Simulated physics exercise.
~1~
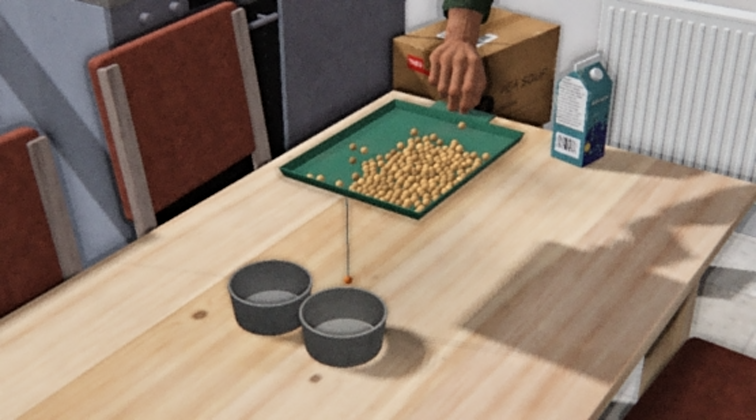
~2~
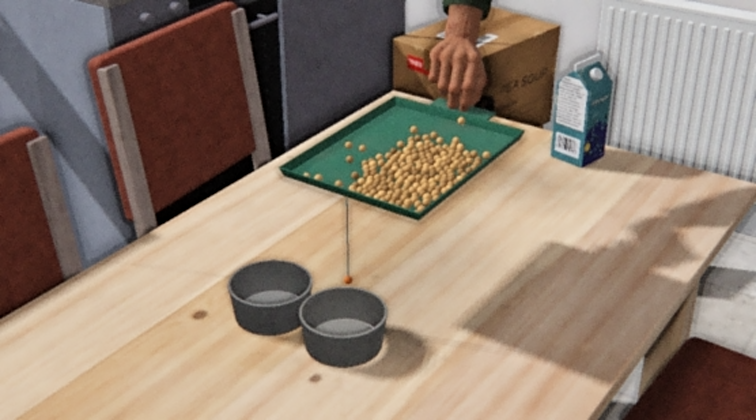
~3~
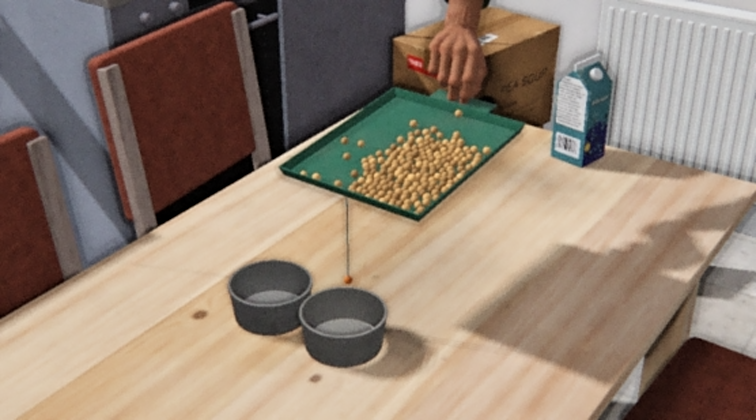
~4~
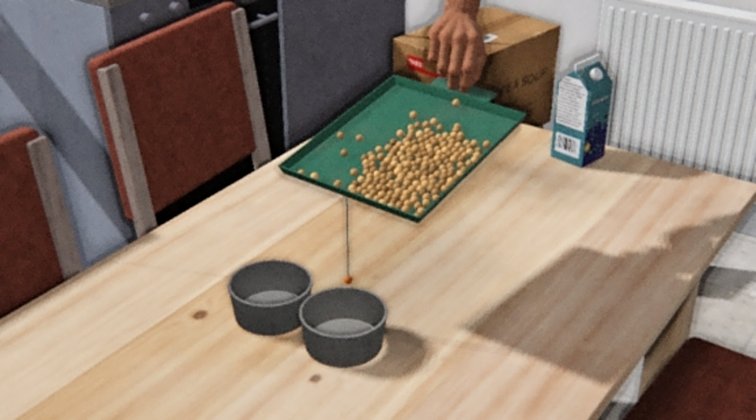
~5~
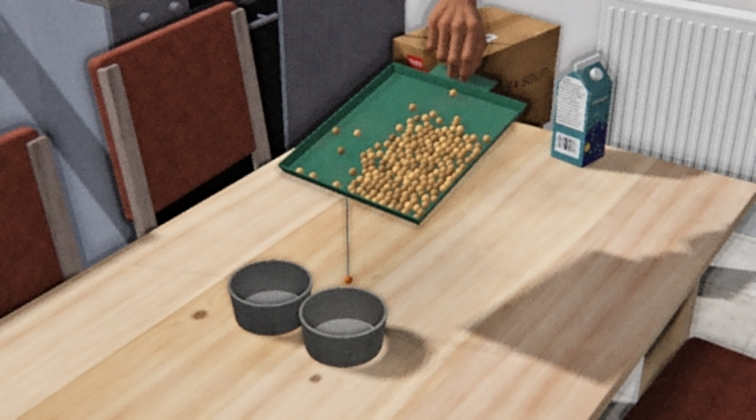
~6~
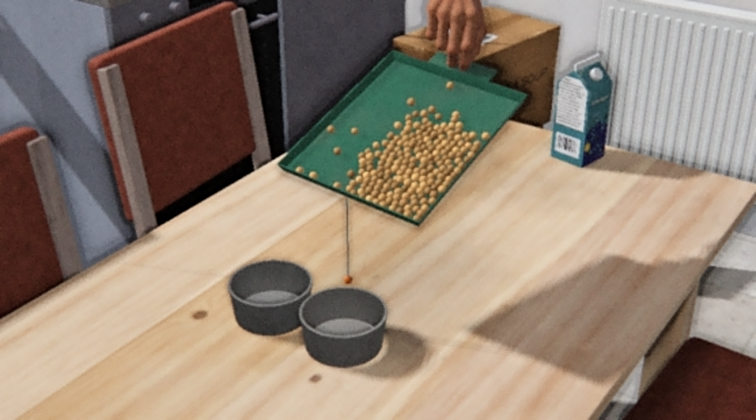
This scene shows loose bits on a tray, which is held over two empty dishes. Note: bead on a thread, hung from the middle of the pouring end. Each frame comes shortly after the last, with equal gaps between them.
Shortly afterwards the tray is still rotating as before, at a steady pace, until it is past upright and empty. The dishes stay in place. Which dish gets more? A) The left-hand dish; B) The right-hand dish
Option B: The right-hand dish.
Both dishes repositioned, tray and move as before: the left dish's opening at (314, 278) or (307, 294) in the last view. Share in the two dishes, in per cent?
Well, you'd get about 40 per cent and then about 80 per cent.
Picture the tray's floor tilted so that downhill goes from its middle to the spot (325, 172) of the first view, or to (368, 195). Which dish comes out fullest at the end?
First case: The dish at left. Second case: The dish at right.
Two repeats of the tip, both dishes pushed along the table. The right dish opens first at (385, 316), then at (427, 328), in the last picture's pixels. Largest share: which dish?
In the first try it's the right-side dish, and in the second it's the right-side dish.
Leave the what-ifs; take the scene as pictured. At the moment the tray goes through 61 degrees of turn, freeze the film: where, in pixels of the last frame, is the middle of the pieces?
I'd put it at about (387, 217).
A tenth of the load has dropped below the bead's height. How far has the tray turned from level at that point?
I'd say it is tilted about 60°.
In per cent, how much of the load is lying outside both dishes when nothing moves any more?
About 60 per cent.
Soon, tray tipped steeply; about two thirds on the tray; a small part in the right dish; a small part outside both; about a quarter in the air.
A while on, tray tipped right over; about a third in the right dish; about two thirds outside both; a stray few in the air.
Towards the end, tray tipped past a quarter turn; about a third in the right dish; about two thirds outside both.
Finally, tray tipped past a quarter turn; about a third in the right dish; none in the left dish; about two thirds outside both.
